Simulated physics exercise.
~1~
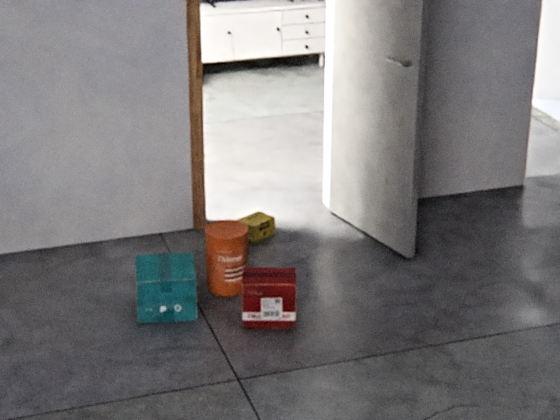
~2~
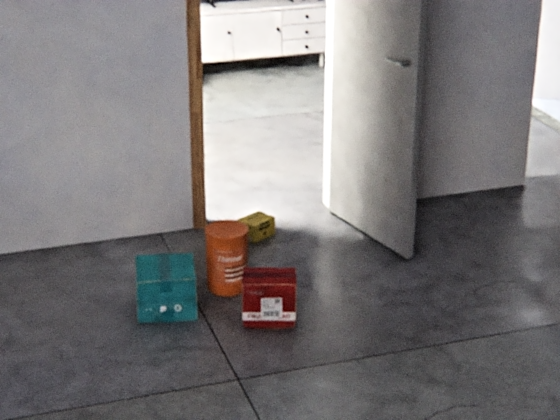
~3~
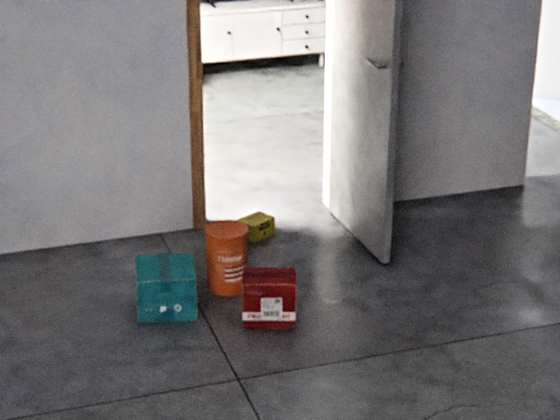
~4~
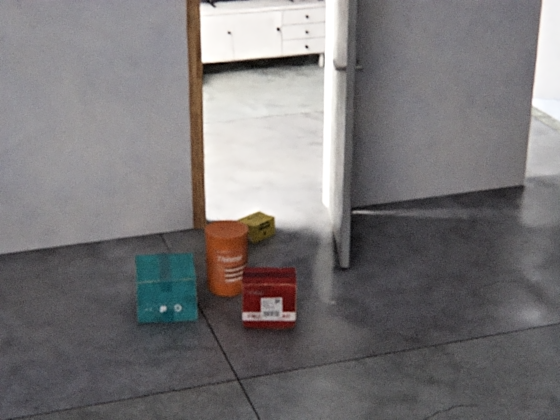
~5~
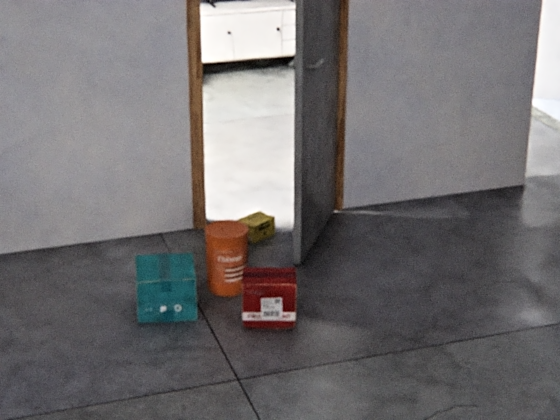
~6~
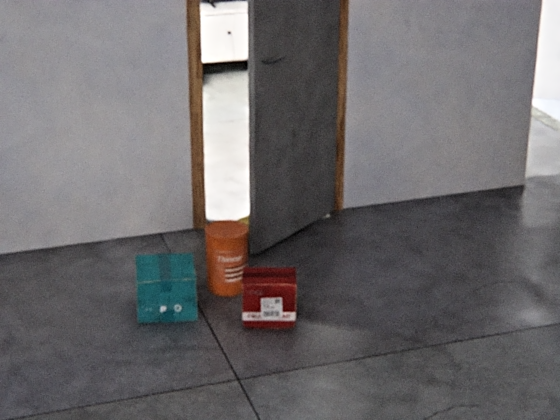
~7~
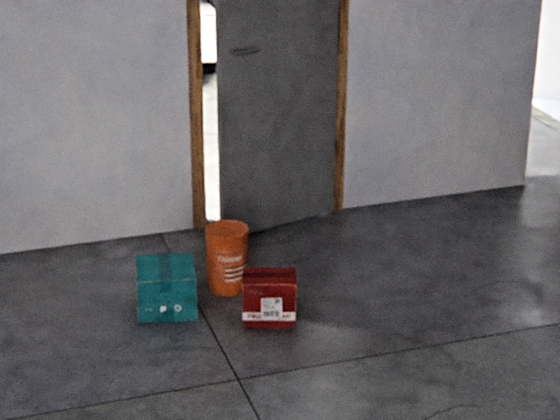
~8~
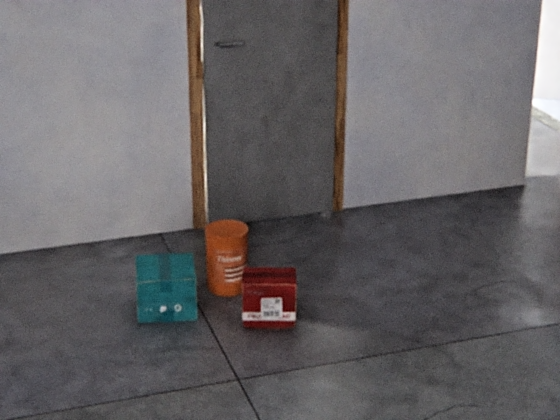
At the start, a grey door stands wide open to the right of a doorway, showing a white cabinet in the bright room beyond. On the dark floor in front sit a turquoise parcel, an orange pail and a red parcel, with a small yellow box behind the pail near the opening. The door begins to swing towards its frame, with nobody visible moving it. It turns edge-on, then sweeps left across the opening, and the yellow box disappears from view behind it. The gap narrows to a sliver until the door ends shut, the pail and both parcels unmoved.
